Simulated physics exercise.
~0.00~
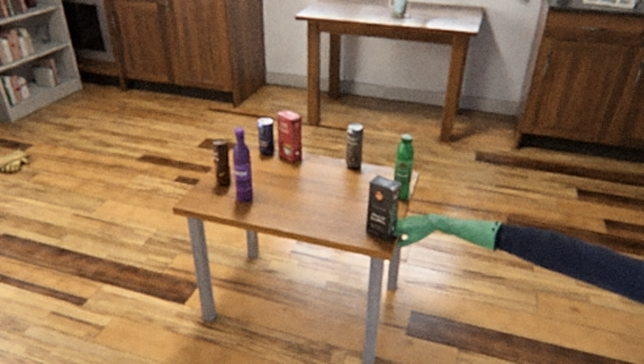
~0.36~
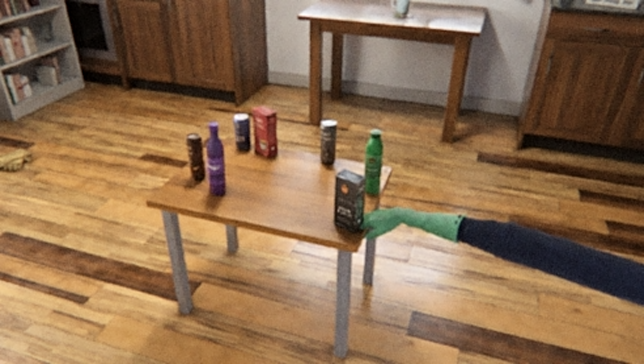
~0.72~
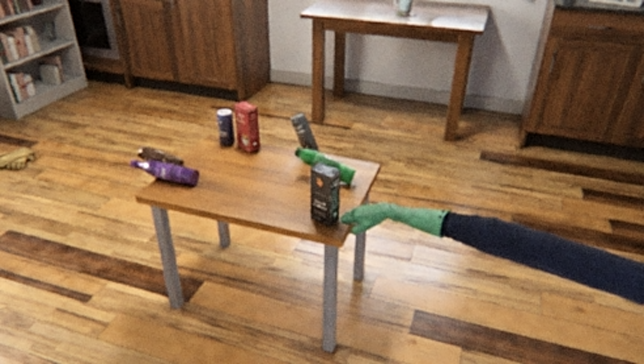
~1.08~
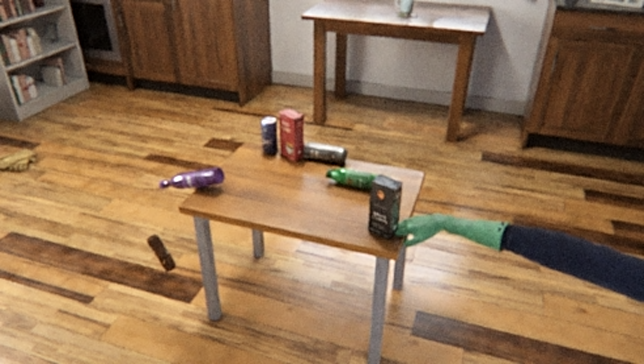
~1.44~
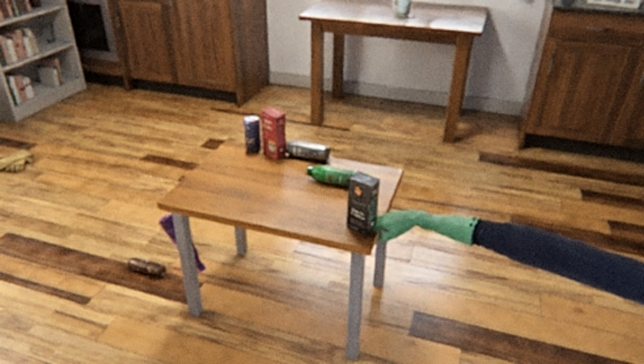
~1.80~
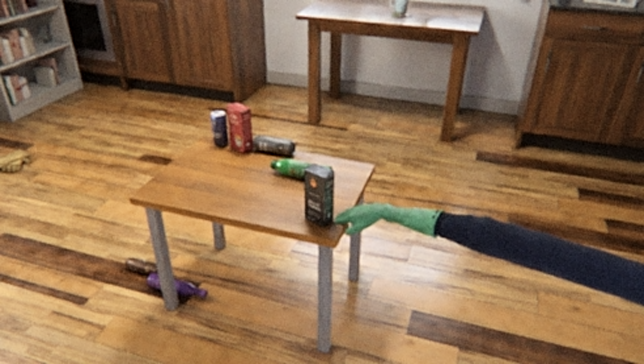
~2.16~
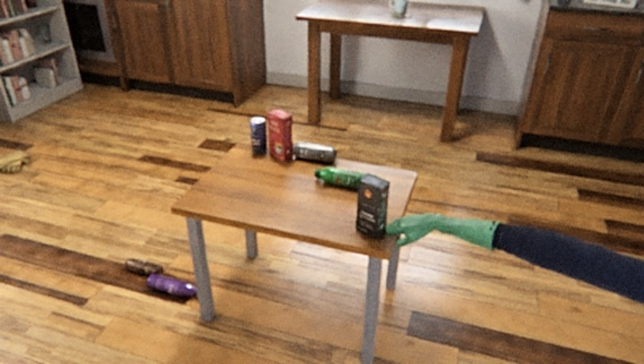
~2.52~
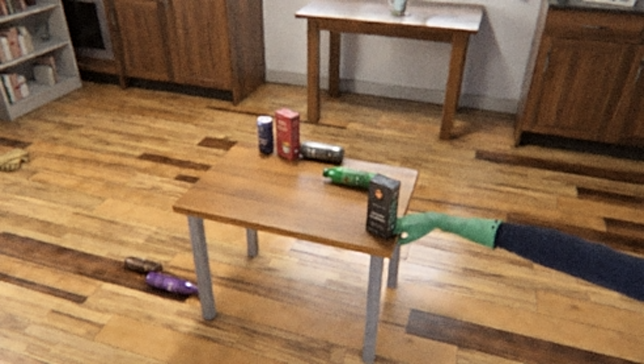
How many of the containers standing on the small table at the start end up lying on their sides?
Four of them end up on their sides, with the green bottle and grey can on the table and the purple bottle and brown can on the floor.
In a wood-floored room, a gloved hand jerking a small table back and forth, toppling four containers, two dropping to the floor.
